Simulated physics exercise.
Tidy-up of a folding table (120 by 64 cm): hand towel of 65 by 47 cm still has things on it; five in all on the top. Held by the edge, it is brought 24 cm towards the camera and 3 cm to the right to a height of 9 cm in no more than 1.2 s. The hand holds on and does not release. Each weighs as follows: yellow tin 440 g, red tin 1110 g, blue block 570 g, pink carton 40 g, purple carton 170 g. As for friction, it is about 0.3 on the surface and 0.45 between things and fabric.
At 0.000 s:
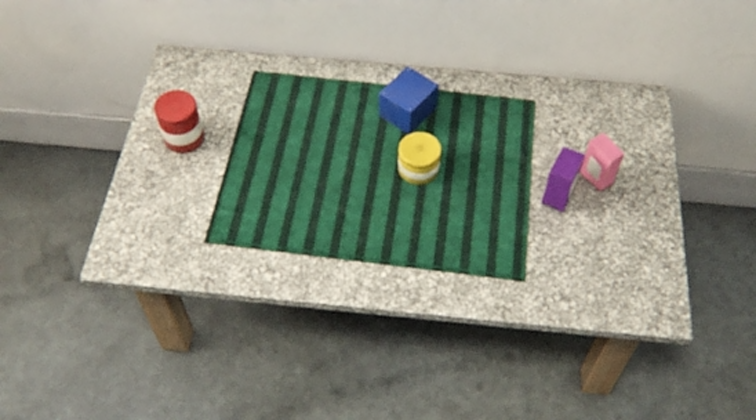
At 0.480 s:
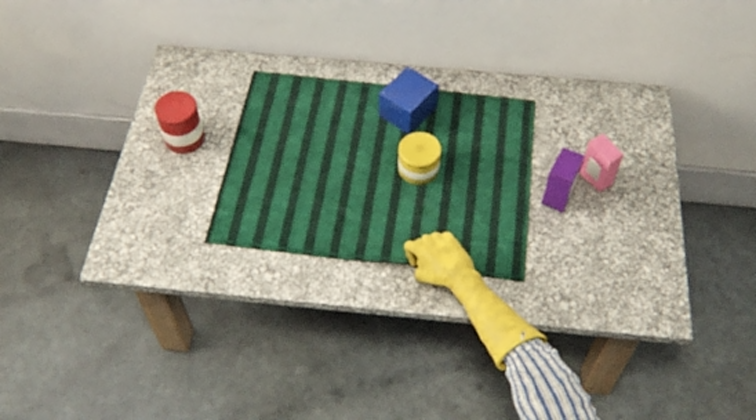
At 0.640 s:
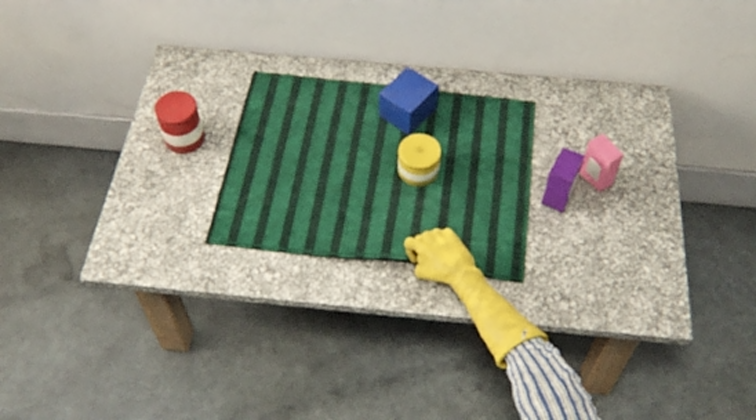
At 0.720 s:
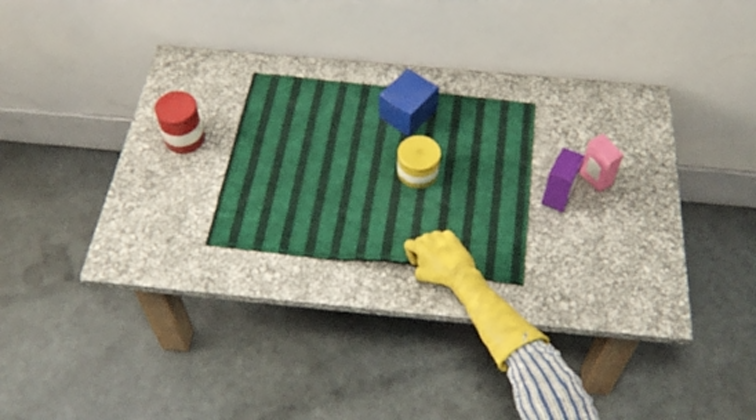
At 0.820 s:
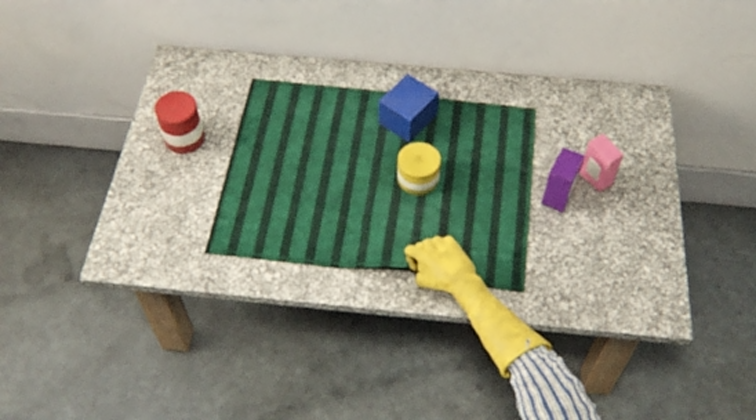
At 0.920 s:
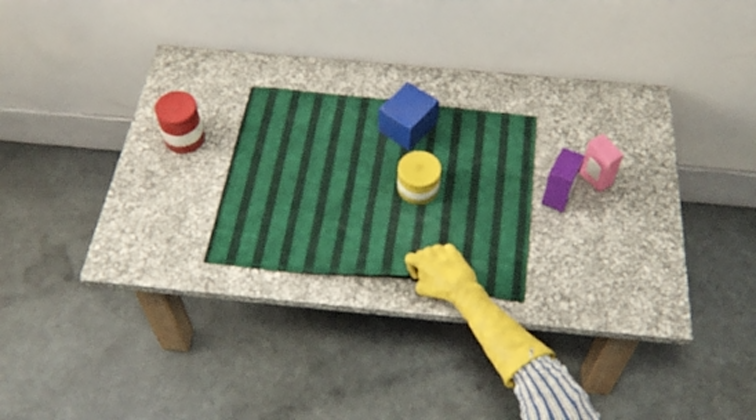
On a speckled tabletop, a yellow-gloved hand grips the near edge of a green striped cloth and draws it slightly towards the camera, the yellow tin and blue block moving with it while the red tin and two cartons stay still.
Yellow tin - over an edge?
No - it does not come off.
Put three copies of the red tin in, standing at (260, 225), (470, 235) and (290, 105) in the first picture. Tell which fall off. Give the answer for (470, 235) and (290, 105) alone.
In turn: Falls off, stays up.
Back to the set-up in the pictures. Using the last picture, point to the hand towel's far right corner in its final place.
That corner settles near pixel (542, 195) in the last view.
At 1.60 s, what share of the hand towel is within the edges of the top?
Share within the edges: Approx. 70 %.
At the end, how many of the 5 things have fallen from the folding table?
After counting, the figure is 0.
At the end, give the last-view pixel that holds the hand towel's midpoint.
Its centre lands at about (379, 274).
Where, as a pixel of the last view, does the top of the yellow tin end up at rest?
It comes to rest close to (425, 269).
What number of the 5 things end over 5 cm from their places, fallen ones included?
Counting them up, I get 2.
By 1.1 s, 95 % of the hand towel is still over the top; yellow tin 12 cm off its start, blue block 11 cm off its start.
By 1.4 s, 85 % of the hand towel is still over the top; yellow tin 19 cm off its start, blue block 18 cm off its start.
By 1.6 s, 70 % of the hand towel is still over the top; yellow tin 26 cm off its start at (425, 254), blue block 24 cm off its start at (409, 181).
By 1.8 s, 65 % of the hand towel is still over the top; yellow tin 29 cm off its start, blue block 27 cm off its start.
By 3.4 s, 65 % of the hand towel is still over the top; yellow tin 29 cm off its start at (425, 269), blue block 27 cm off its start at (408, 191).
